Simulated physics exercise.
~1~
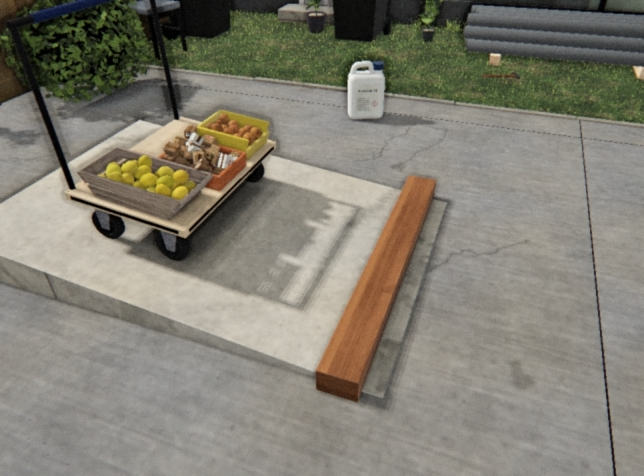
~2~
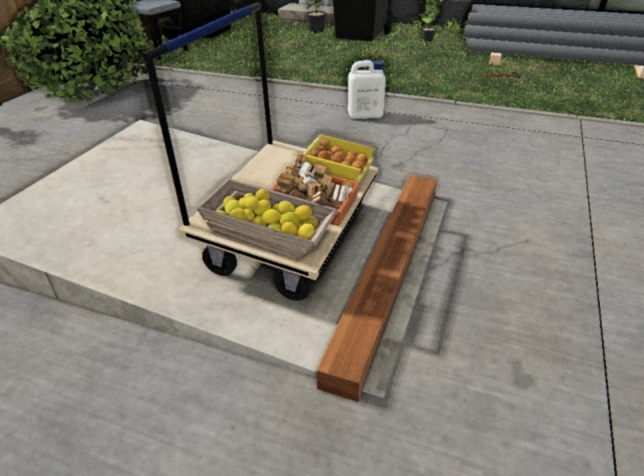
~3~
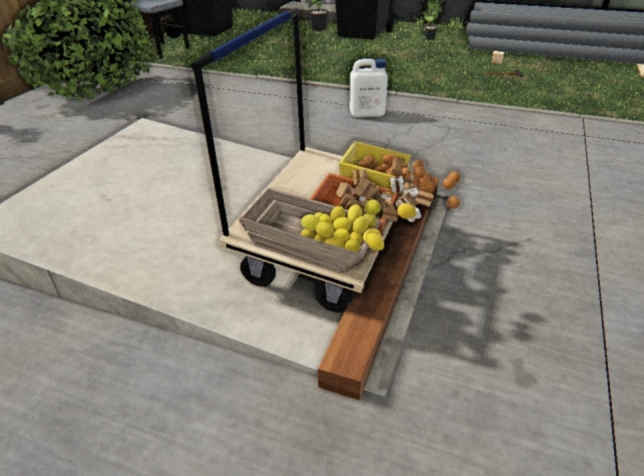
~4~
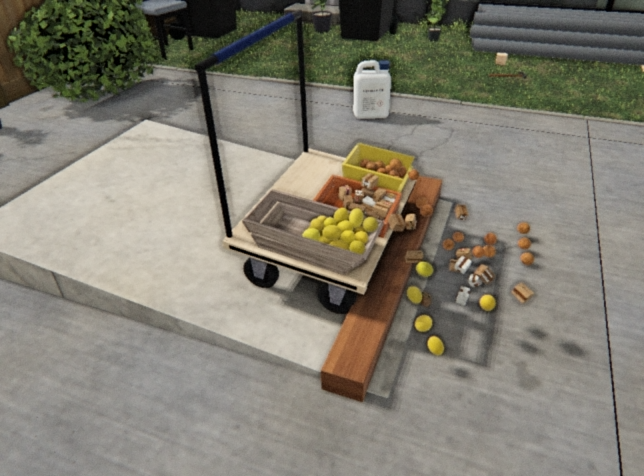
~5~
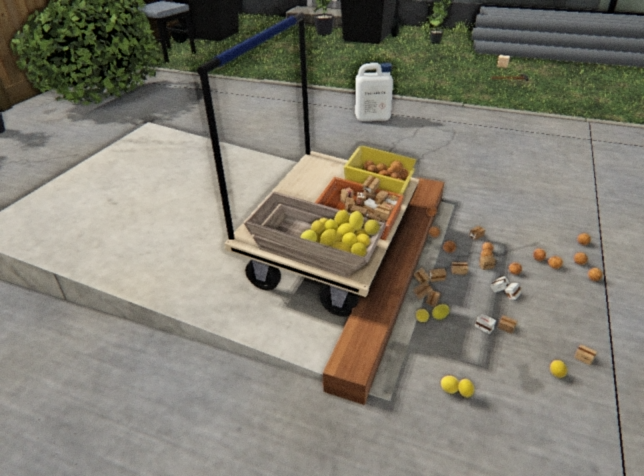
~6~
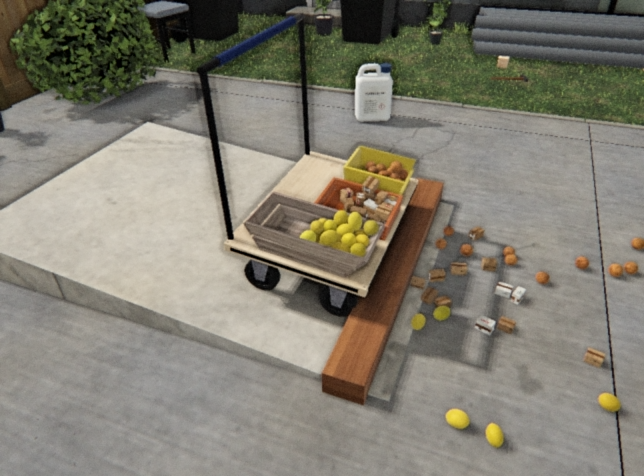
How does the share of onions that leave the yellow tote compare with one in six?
It is larger, as more than one in six of the onions fly out of the yellow tote when the cart stops at the beam.
